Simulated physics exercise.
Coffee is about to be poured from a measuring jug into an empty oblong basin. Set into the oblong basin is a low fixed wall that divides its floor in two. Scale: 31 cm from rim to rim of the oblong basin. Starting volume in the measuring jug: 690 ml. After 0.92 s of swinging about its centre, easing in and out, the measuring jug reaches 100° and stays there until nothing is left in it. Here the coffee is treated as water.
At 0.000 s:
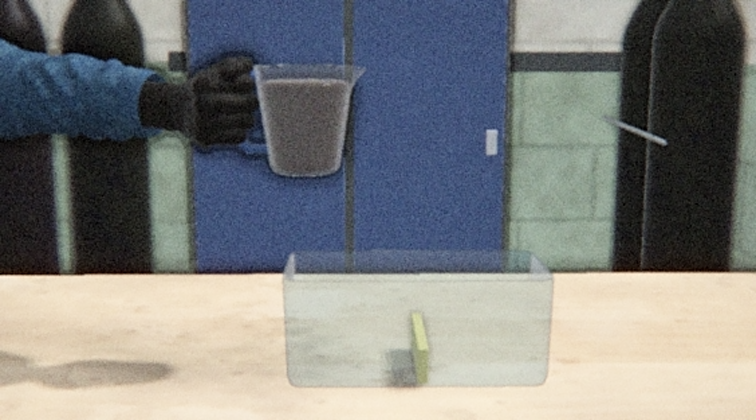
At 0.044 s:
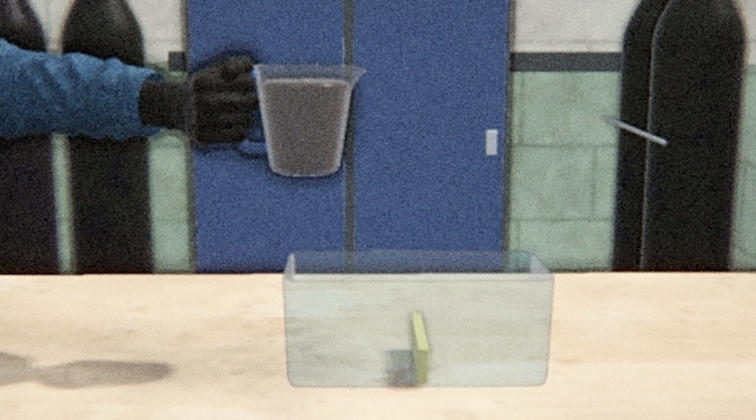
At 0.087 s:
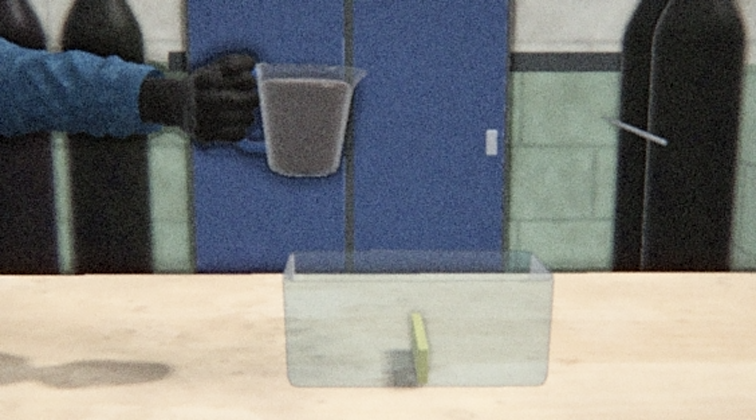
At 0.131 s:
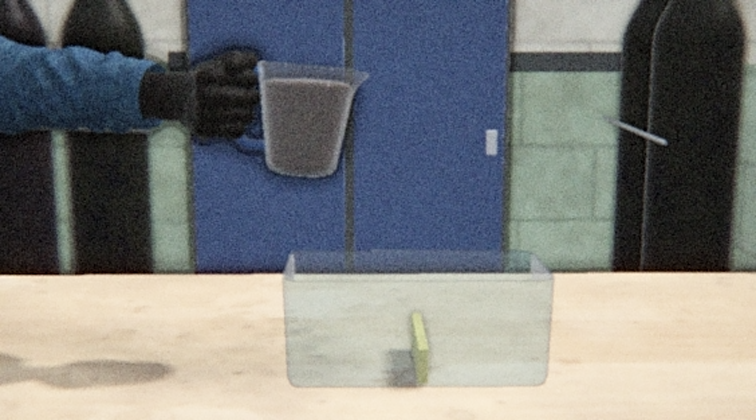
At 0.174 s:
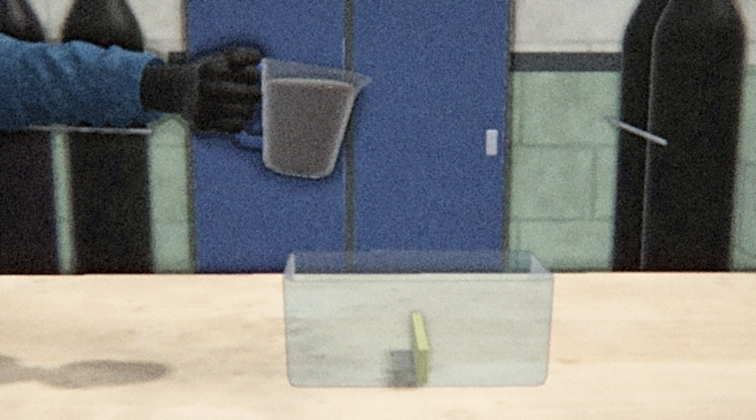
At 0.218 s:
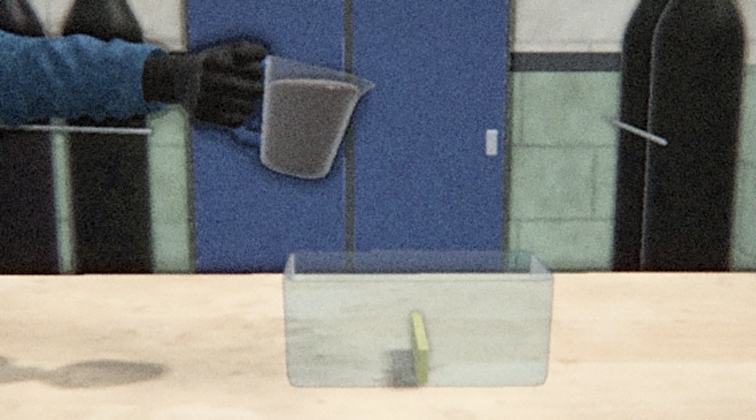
The footage shows a black-gloved hand at left holding a clear measuring jug of dark liquid above an empty transparent oblong basin with a small yellow-green piece near it, then slowly tilting the jug slightly to the right.
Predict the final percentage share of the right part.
Right part: About 80 %.
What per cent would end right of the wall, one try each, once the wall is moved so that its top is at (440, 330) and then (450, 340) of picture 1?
Around 40 and 25 percent, in that order.
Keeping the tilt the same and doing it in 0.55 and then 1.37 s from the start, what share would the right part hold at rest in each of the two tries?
In order, 75 and 80 per cent.
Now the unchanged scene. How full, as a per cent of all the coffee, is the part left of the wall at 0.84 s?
The left part holds some 5 per cent.
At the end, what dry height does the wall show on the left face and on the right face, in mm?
38 mm left, 16 mm right.
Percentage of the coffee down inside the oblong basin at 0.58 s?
Some 3 per cent.
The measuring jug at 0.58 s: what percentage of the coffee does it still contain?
Roughly 74 per cent.
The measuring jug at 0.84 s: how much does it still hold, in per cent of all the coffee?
Share remaining: Approx. 22 %.
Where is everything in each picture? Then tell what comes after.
In the first frame, tilt 0°; pouring edge (365, 68); surface from (260, 82) to (350, 82); the oblong basin's rim runs from (288, 267) to (543, 266); the wall's top is at (419, 331).
In the second frame, tilt 1°; pouring edge (366, 69); surface from (261, 82) to (350, 83).
In the third frame, tilt 2°; pouring edge (367, 71); surface from (263, 81) to (352, 84).
In the fourth frame, tilt 5°; pouring edge (369, 74); surface from (263, 81) to (353, 85).
In the fifth frame, tilt 9°; pouring edge (372, 78); surface from (266, 82) to (356, 85).
In the sixth frame, tilt 13°; pouring edge (375, 84); surface from (268, 83) to (361, 88).
By 0.58 s the tilt is 70° and 73 per cent is still to pour, 0 is left of the wall and 3 right of it.
By 0.84 s the tilt is 98° and 22 per cent is still to pour, 5 is left of the wall and 48 right of it.
By 1.12 s the tilt is 100° and 2 per cent is still to pour, 14 is left of the wall and 80 right of it.
By 1.42 s the tilt is 100° and 0 per cent is still to pour, 18 is left of the wall and 81 right of it.
At rest 18 per cent lies left of the wall, 80 right of it and 1 outside.
